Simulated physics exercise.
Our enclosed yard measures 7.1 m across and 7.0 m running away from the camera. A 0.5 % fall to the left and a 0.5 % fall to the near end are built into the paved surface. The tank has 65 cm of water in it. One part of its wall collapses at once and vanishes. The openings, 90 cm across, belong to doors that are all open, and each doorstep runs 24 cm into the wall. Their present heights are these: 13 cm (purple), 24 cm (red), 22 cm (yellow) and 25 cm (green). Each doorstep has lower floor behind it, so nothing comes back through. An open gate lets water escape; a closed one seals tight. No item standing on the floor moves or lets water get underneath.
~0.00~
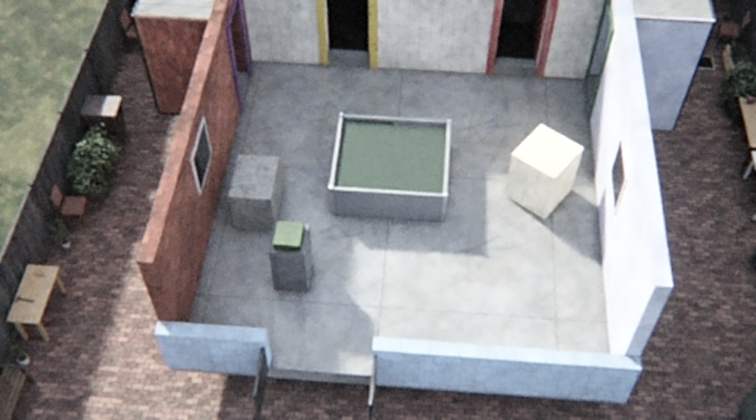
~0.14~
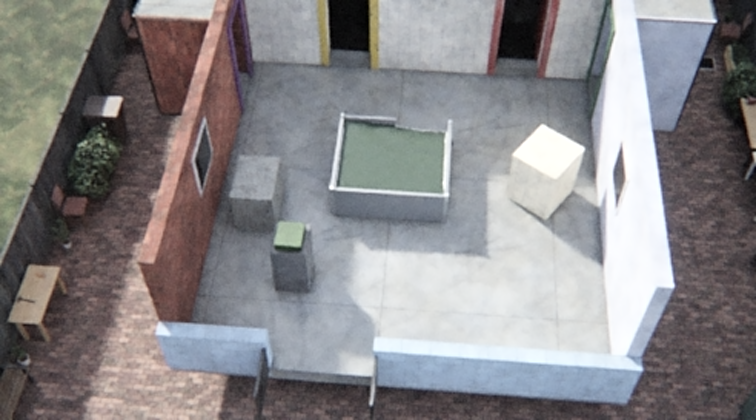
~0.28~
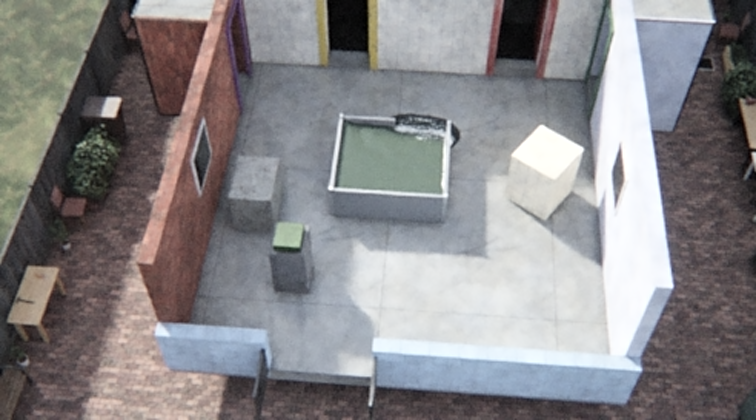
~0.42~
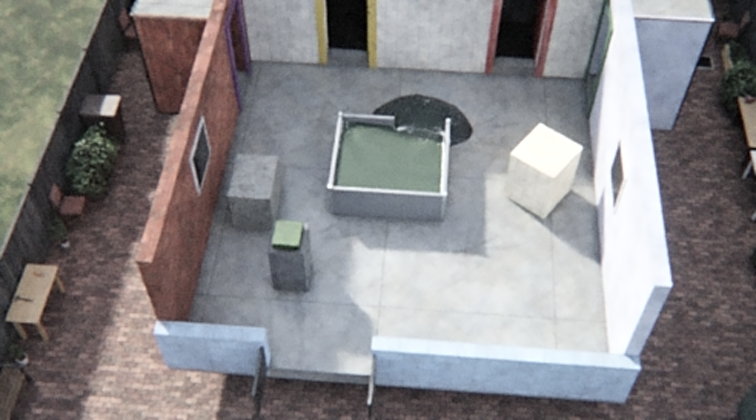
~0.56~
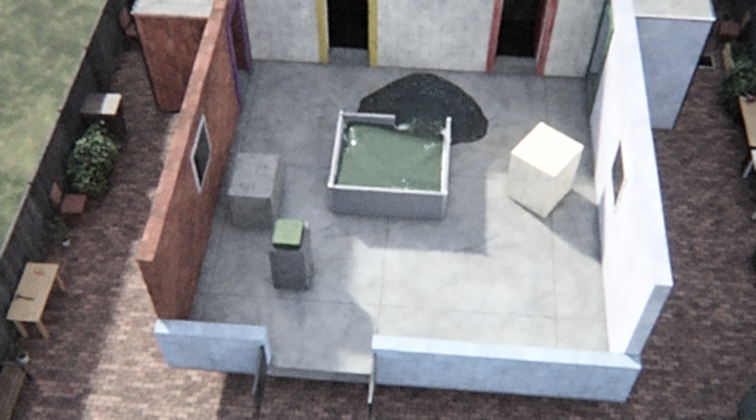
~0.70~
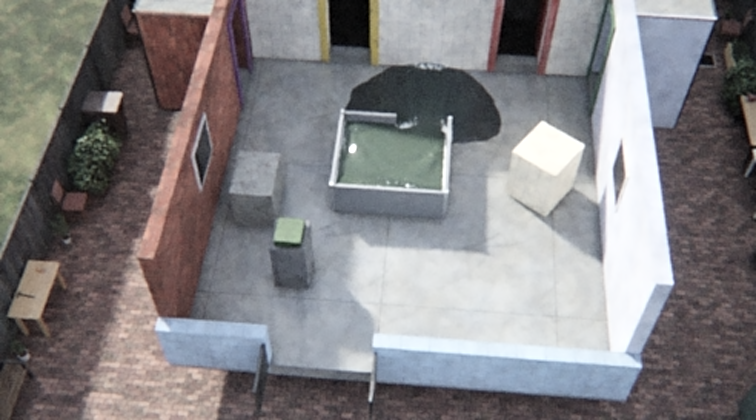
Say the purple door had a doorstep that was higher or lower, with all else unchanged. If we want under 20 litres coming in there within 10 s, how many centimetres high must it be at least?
About 13.5 centimetres.
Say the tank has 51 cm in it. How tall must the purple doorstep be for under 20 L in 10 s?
You'd need a step of close to 9.5 cm.
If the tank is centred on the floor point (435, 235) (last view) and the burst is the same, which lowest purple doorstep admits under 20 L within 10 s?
In that case about 10.0 cm.
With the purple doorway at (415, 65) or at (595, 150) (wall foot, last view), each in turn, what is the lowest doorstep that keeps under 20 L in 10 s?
27 and 8.0 cm.
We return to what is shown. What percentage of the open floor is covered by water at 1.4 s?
Around 15 per cent of the floor.
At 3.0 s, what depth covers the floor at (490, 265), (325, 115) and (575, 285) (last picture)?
Approx. 0 / 2 / 0 cm.
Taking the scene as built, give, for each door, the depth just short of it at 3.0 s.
Centimetres: Purple = 19, red = 14, yellow = 12, green = 26.
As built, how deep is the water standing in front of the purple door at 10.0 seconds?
Some 7.5 cm.
After 1.4 s water covers 15 % of the floor, deepest (34 cm) near (426, 135); it has not reached the purple door.
After 3.0 s water covers 30 % of the floor, deepest (28 cm) near (586, 87); 19 cm at the purple door, 2 litres in over its 13 cm doorstep.
After 10.0 s water covers 90 % of the floor, deepest (10 cm) near (546, 170); 8 cm at the purple door, 21 litres in over its 13 cm doorstep.
At the purple door as built, the water arrived by 2.4 s and peaked near 19 cm at 3.0 s.
Run again over the same 10 s with other heights there, 35 litres in over 11.5 cm, 5 litres over 16 cm. The limit of 20 litres is kept from about 13.5 cm up.
